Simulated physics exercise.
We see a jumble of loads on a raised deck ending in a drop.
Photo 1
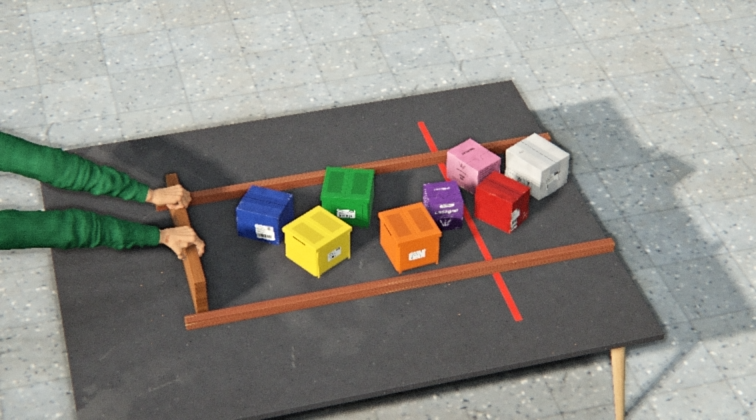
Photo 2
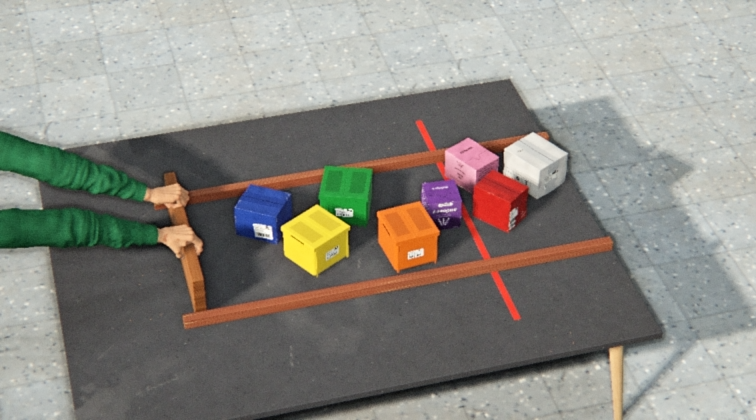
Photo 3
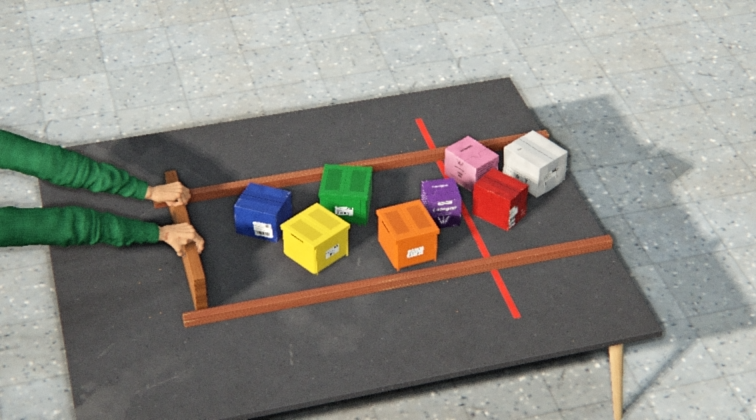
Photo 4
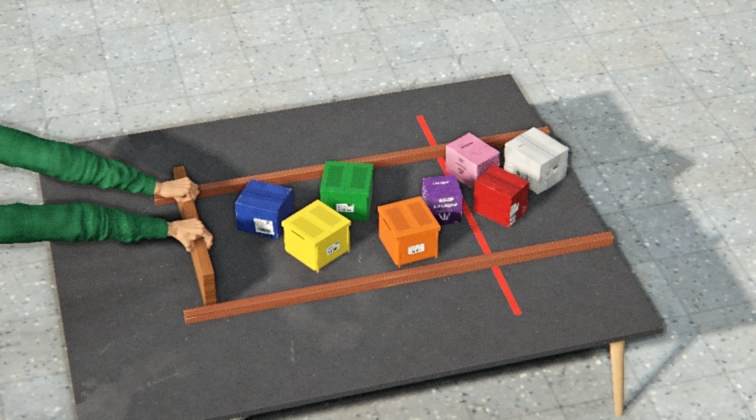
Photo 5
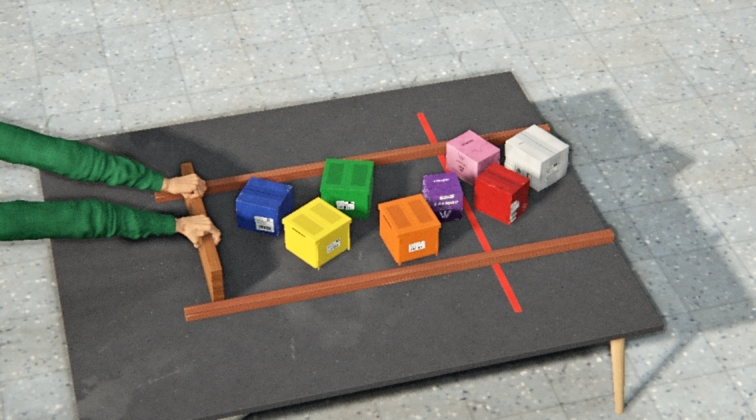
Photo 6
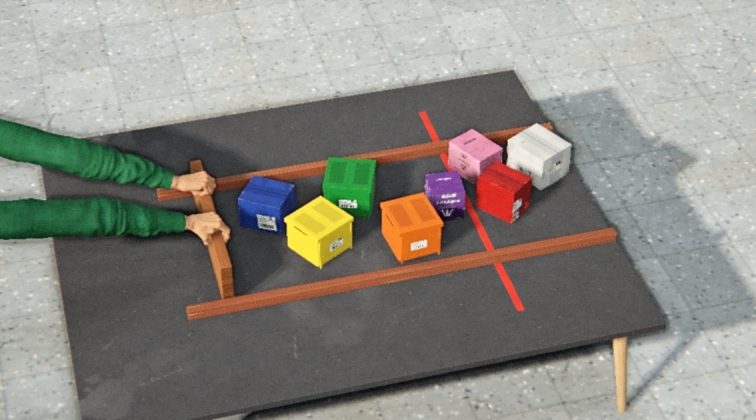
In the video, two green-sleeved hands hold a wooden plank between two rails on a dark raised deck, then slide it slightly right toward eight colourful boxes, which stay almost still around a red tape line.
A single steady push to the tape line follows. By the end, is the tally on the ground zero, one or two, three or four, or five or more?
The count that fall off is at least one and at most two.
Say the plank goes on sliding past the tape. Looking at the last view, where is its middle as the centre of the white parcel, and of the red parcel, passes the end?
With the white parcel it sits around (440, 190), with the red parcel around (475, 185).
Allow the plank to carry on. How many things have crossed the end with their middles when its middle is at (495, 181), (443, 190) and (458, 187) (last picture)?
In order: 4, 1, 1.
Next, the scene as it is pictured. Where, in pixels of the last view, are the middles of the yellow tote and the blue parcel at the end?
Answer: First (502, 208), after that (475, 160).
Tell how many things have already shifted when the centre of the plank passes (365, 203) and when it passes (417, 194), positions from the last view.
The first count is 6, and then it's 8.
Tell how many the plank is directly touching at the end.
It touches 2.
A little later, none off yet; white parcel at rest near (539, 157); red parcel at rest near (504, 192); pink box at rest near (475, 158).
Next, none off yet; white parcel at rest near (539, 157); red parcel shifted a little near (522, 193); pink box moving near (480, 157).
When it is over, the number that fall off is one or two; down, white parcel.
